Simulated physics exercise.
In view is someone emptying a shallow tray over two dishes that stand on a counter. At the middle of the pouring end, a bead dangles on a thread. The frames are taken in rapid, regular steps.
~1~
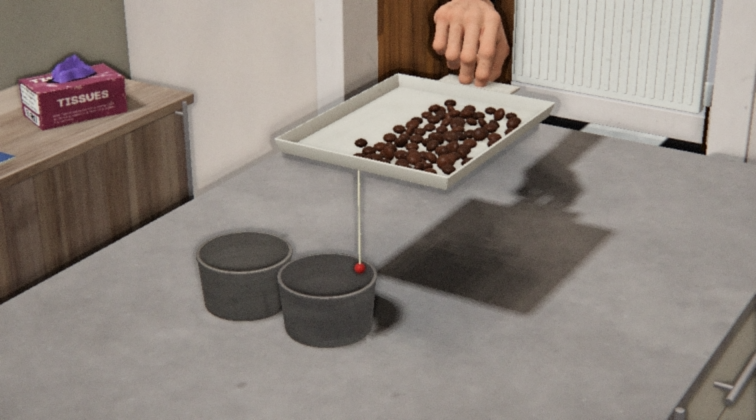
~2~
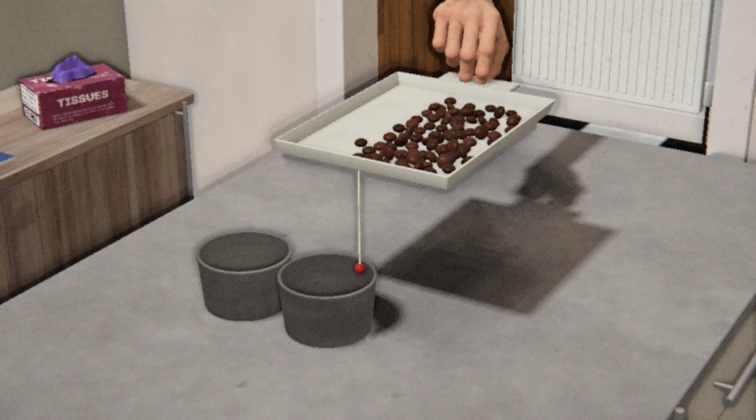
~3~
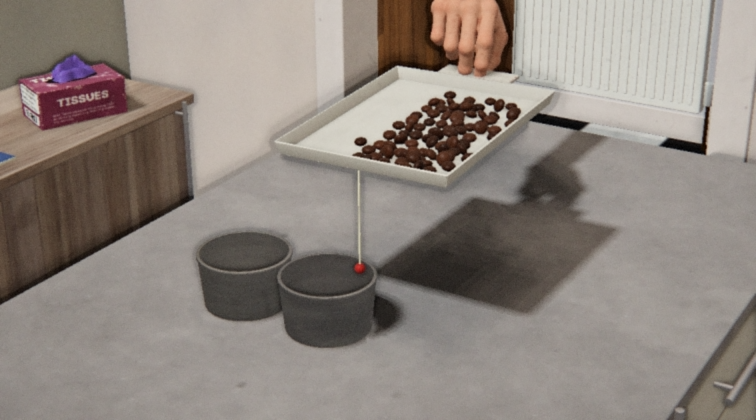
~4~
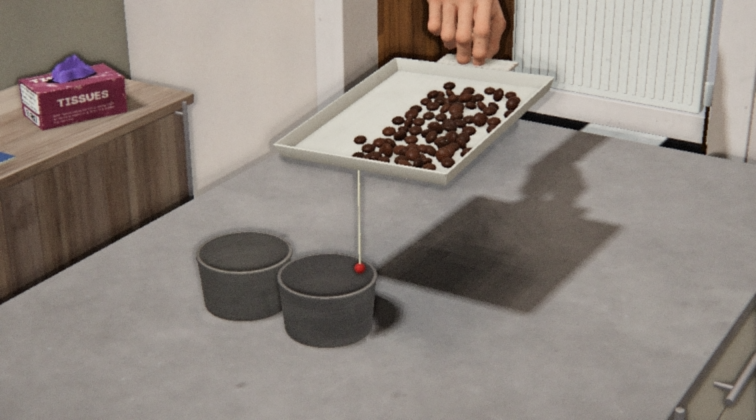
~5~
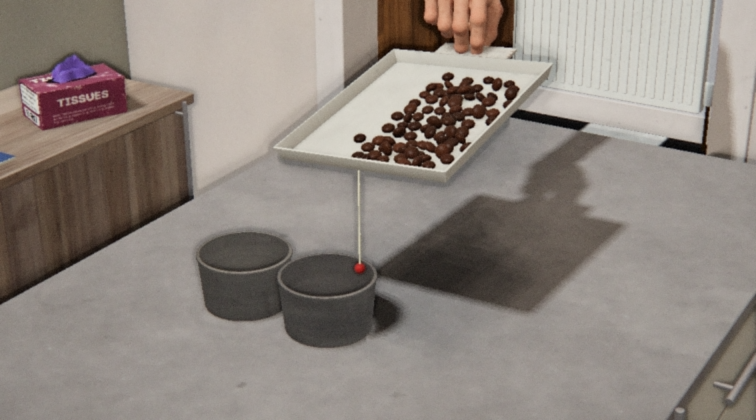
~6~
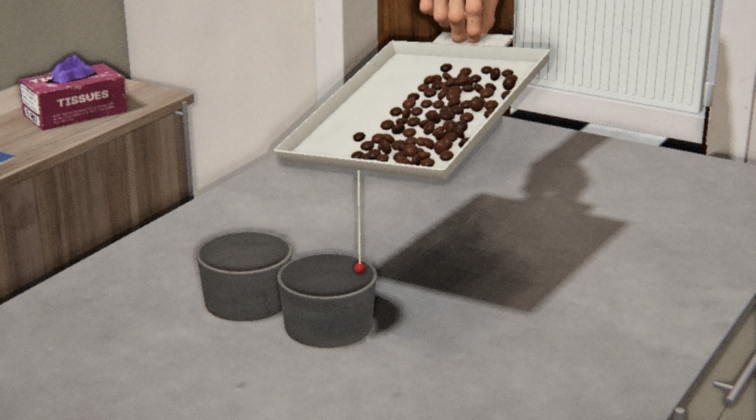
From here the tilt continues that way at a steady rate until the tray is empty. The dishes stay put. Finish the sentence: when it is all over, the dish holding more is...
The right one.
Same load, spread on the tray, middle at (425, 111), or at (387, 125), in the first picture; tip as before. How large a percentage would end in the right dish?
It's 40 percent the first time and 40 percent the second.
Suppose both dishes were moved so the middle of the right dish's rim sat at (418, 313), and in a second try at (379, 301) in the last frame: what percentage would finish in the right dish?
Roughly 0 per cent, then roughly 0 per cent.
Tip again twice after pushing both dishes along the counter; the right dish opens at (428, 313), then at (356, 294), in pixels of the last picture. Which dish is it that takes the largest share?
First try: The leftmost dish. Second try: The leftmost dish.
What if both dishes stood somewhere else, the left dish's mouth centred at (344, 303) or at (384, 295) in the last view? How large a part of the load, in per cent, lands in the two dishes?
In turn about 20 and about 0 percent.
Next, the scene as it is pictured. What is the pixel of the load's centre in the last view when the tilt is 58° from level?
In the last view, the load is centred close to (322, 154).
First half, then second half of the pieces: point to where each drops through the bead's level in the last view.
Early half (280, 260), late half (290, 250).
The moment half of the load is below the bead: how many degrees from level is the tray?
Roughly 85°.
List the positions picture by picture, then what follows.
In the first picture, corners of the pouring end near (281, 138) and (446, 175), level; middle of the load near (434, 136), flat chocolate drops; left dish near (217, 290); right dish near (301, 315); bead on its thread near (360, 268).
In the second picture, corners of the pouring end near (281, 139) and (445, 174), level; middle of the load near (434, 135).
In the third picture, corners of the pouring end near (281, 140) and (445, 173), tipped barely, lowest at the left corner; middle of the load near (434, 131).
In the fourth picture, corners of the pouring end near (280, 143) and (444, 171), tipped a little, lowest at the left corner; middle of the load near (434, 126).
In the fifth picture, corners of the pouring end near (280, 146) and (443, 169), tipped a little, lowest at the left corner; middle of the load near (433, 120).
In the sixth picture, corners of the pouring end near (280, 148) and (442, 167), tipped a little, lowest at the left corner; middle of the load near (431, 115); left dish near (217, 290); right dish near (301, 315).
Shortly afterwards, tray tipped steeply; the bulk on the tray; only a few in the right dish; only a few in the left dish; only a few outside both; a little in the air.
Next, tray tipped right over; only a few on the tray; near a third in the right dish; near a quarter in the left dish; near a quarter outside both; a little in the air.
Some moments later, tray tipped past a quarter turn; near half in the right dish; near a quarter in the left dish; near a quarter outside both.
In the end, tray tipped past a quarter turn; near half in the right dish; near a quarter in the left dish; near a quarter outside both.
